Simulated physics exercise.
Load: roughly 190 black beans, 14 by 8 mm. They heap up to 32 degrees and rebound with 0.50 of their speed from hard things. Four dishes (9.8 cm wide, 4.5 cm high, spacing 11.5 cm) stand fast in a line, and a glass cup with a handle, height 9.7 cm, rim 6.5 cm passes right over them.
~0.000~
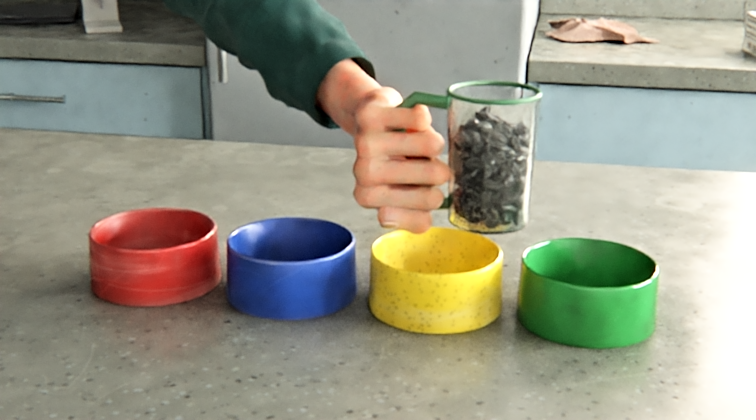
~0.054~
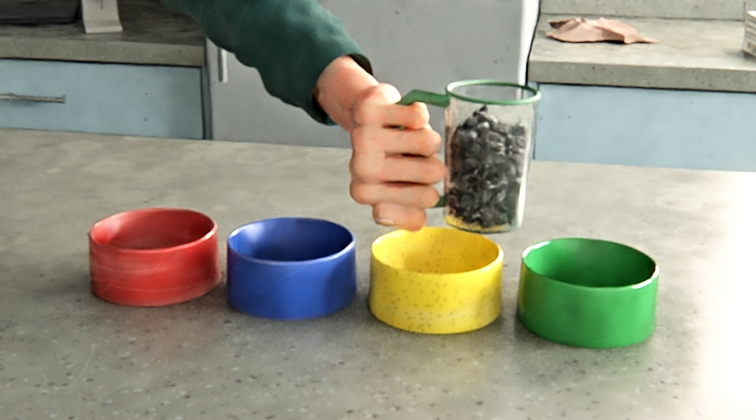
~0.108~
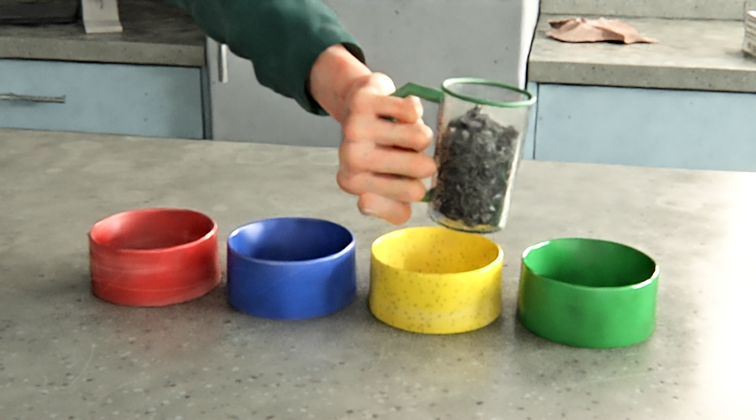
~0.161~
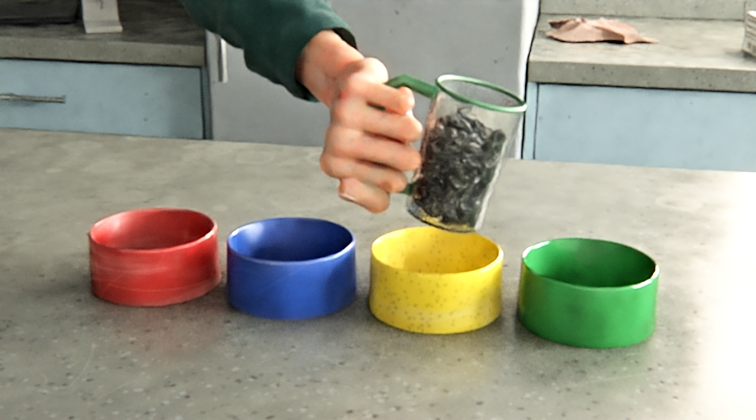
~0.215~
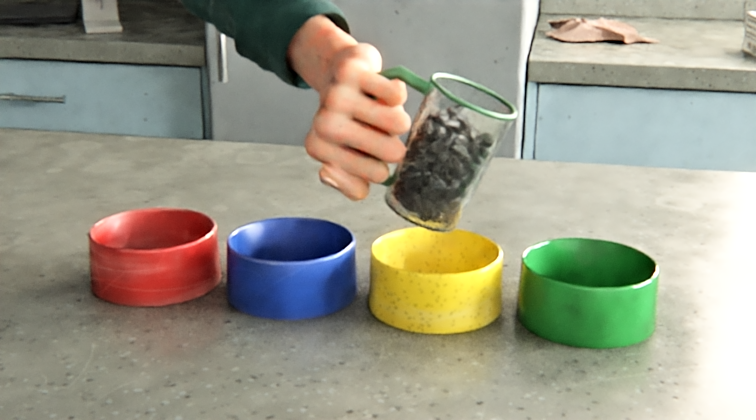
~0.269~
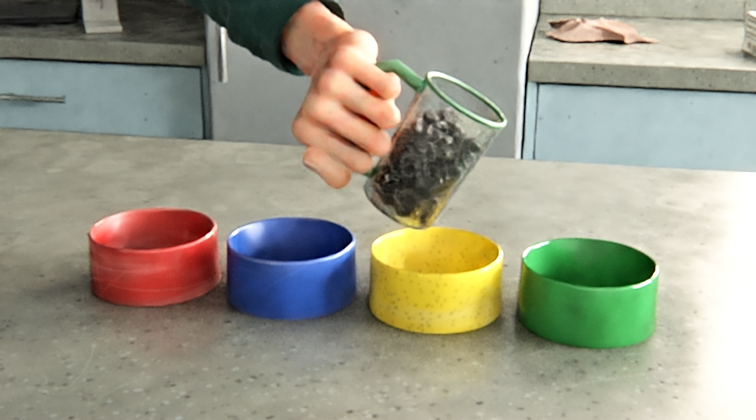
At first, a hand in a green sleeve holds a clear cup of black beans upright above a row of red, blue, yellow and green dishes. The hand then shifts slightly left while tilting the cup to the right, gradually at first, then more steeply, with the beans still inside.
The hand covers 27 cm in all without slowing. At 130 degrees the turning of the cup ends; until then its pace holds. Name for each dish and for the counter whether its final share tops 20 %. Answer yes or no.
Red dish: No; blue dish: Yes; green dish: No; yellow dish: No; on the counter: No.
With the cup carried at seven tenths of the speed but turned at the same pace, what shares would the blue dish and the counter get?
In that case blue 30, counter 40.
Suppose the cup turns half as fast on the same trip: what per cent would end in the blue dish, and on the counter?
Blue 10, counter 40.
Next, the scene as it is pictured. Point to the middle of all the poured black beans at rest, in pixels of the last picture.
Around (286, 270).
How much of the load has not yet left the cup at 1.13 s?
Some 10 per cent of the load.
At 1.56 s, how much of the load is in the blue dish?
Near 90 per cent so far.
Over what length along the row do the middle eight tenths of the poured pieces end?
Some 6 cm.
After 0.78 s, tilt 103 degrees; cup holds 95 %.
After 1.13 s, tilt 130 degrees; cup holds 10 %, blue 85 %.
After 1.56 s, tilt 130 degrees; cup holds 0 %, blue 90 %.
At rest (2.0 s), red 0 %, blue 90 %, green 0 %, yellow 0 %, counter 10 %.
